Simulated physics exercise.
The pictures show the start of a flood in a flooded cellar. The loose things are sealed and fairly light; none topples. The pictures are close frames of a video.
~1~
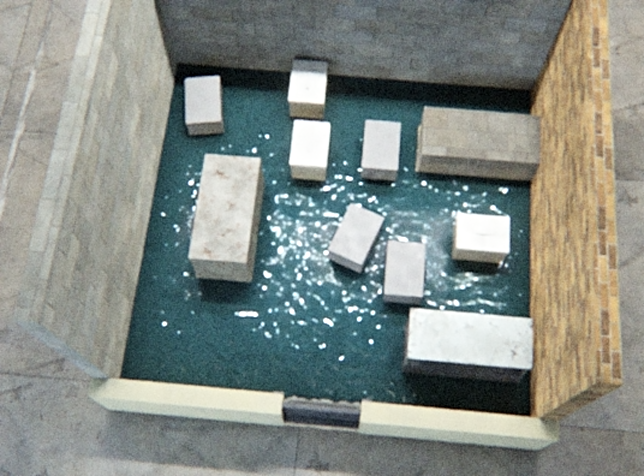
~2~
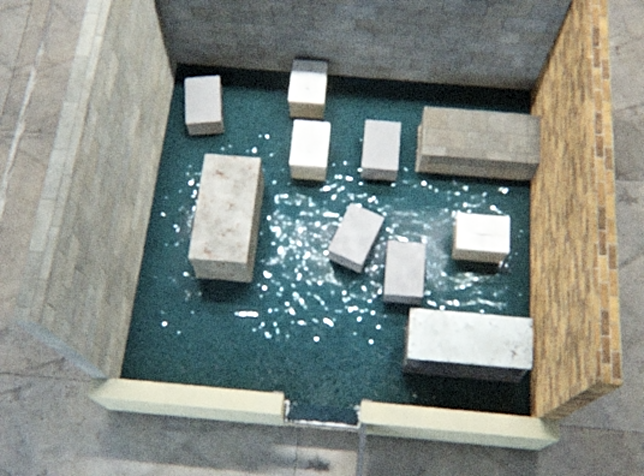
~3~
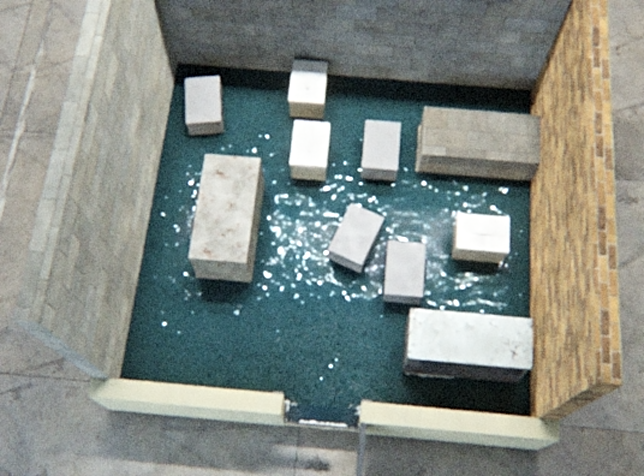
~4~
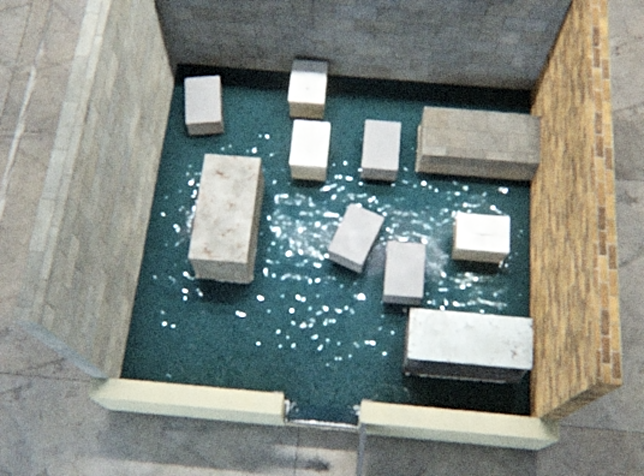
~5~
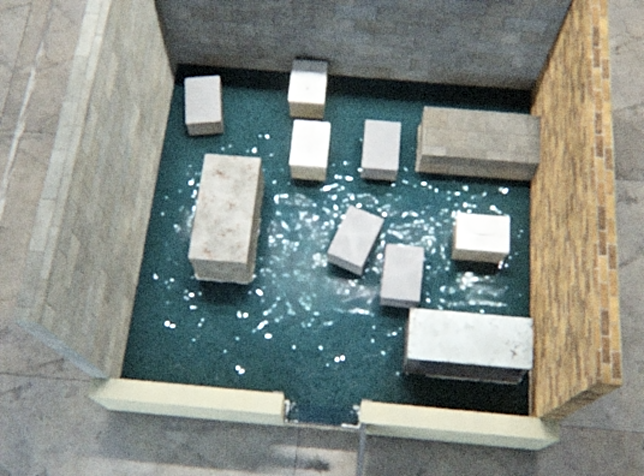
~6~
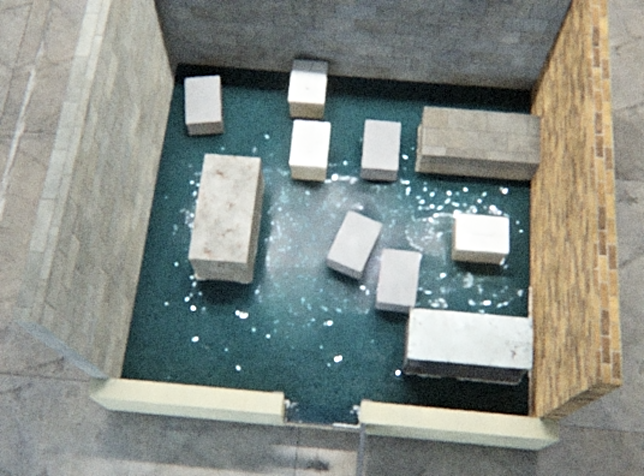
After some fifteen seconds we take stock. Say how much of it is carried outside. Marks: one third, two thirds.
That comes to less than a third.
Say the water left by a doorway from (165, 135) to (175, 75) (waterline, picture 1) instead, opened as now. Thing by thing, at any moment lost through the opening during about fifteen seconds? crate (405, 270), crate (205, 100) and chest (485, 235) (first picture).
In that order: No, out, no.
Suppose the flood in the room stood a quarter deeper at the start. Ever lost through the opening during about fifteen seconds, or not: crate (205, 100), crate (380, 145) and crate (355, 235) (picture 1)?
In that order: Left behind, stays, yes.
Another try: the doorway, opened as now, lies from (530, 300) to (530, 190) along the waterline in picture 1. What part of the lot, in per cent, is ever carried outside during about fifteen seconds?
I make it 70 per cent.
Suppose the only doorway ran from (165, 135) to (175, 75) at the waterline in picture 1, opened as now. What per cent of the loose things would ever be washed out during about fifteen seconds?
Near 40 in a hundred.
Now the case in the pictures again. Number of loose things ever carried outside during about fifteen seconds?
2 of them.
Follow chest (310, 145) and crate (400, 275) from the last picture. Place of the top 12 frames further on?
At about (312, 188) and (355, 371).
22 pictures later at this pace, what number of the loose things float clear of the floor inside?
That makes 6.
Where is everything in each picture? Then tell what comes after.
A crate at (405, 269), afloat; a crate at (356, 234), afloat; 0 of 7 have shifted, in the first picture.
A crate at (405, 269) floats; a crate at (356, 234) floats; 0 of 7 have shifted, in the second picture.
A crate at (405, 269) floats; a crate at (356, 234) floats; 0 of 7 have shifted, in the third picture.
A crate at (405, 269), afloat; a crate at (356, 234) floats; 0 of 7 have shifted, in the fourth picture.
A crate at (403, 272), afloat, close to its start; a crate at (356, 236), afloat; 0 of 7 have shifted, in the fifth picture.
A crate at (399, 277), afloat, close to its start; a crate at (355, 241), afloat, close to its start; 2 of 7 have shifted, in the sixth picture.
A moment on, 0 of 7 are out; 7 afloat.
Next, 0 of 7 are out; 7 afloat.
Later, 1 of 7 are out; 6 afloat.
In the end, 2 of 7 are out; 5 afloat.
